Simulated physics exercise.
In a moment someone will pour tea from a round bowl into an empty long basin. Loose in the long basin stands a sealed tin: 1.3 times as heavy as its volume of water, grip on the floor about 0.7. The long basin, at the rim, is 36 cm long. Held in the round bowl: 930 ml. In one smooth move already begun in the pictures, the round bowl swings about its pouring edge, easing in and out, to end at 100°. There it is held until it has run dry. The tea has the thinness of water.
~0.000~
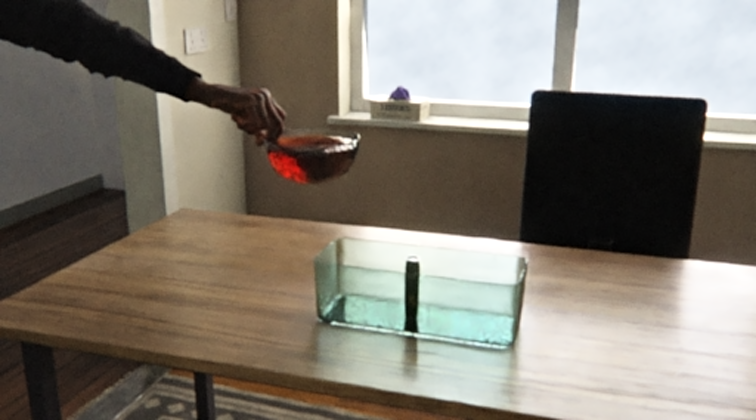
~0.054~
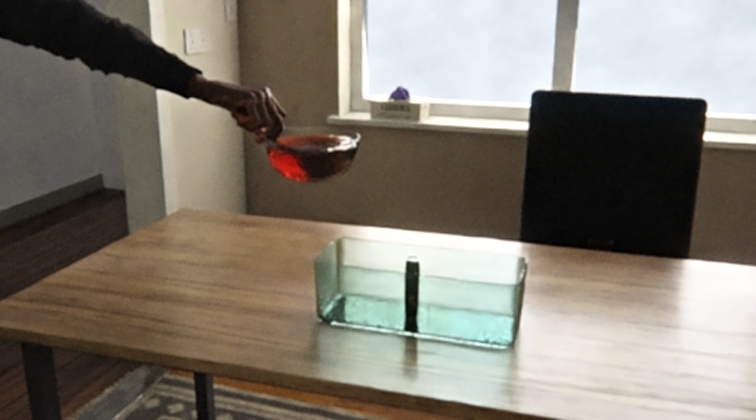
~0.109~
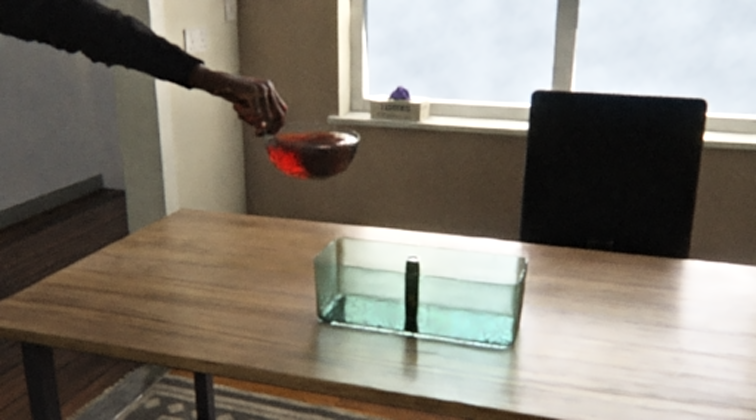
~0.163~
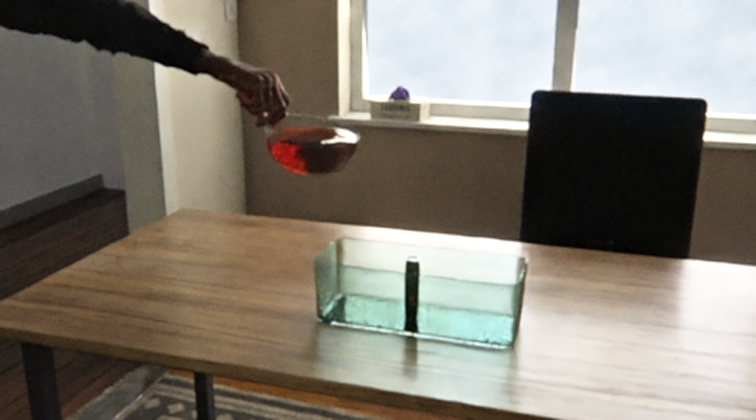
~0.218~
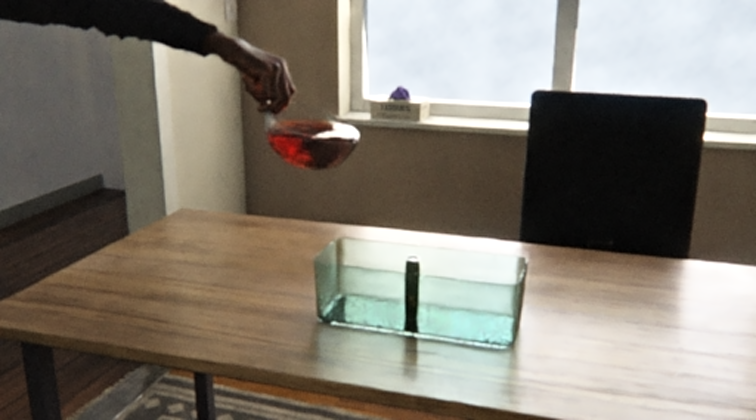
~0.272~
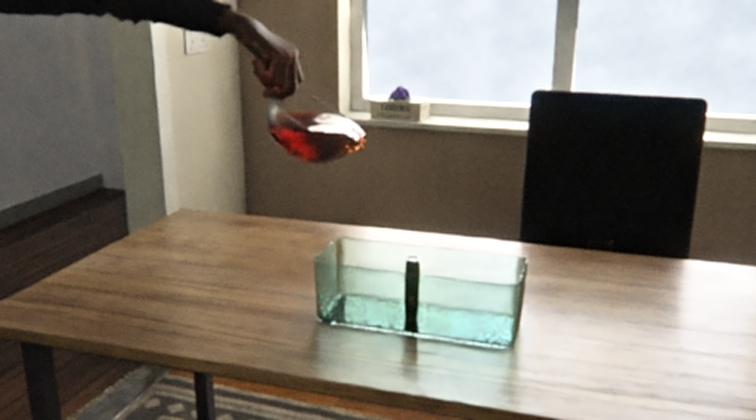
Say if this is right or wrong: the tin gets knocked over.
Right, it gets knocked over.
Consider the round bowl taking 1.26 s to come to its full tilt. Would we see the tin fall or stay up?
The tin stays on its base.
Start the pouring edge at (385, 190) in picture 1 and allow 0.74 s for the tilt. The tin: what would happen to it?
Then the tin comes down.
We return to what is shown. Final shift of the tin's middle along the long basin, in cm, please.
7.5 cm.
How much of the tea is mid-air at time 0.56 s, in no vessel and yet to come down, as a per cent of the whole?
Around 66 percent.
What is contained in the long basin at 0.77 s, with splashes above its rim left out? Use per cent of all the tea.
Around 78 parts in a hundred.
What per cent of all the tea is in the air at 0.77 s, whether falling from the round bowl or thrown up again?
Around 20 percent of it is airborne.
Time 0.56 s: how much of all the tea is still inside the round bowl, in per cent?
About 26 percent.
By 0.56 s the tilt is 86° and 26 per cent is still to pour; the tin stands where it began.
By 0.77 s the tilt is 100° and 0 per cent is still to pour; the tin stands where it began.
By 1.00 s the tilt is 100° and 0 per cent is still to pour; the tin leans 40°.
By 1.24 s the tilt is 100° and 0 per cent is still to pour; the tin lies on its side.
At rest the tin lies on its side.
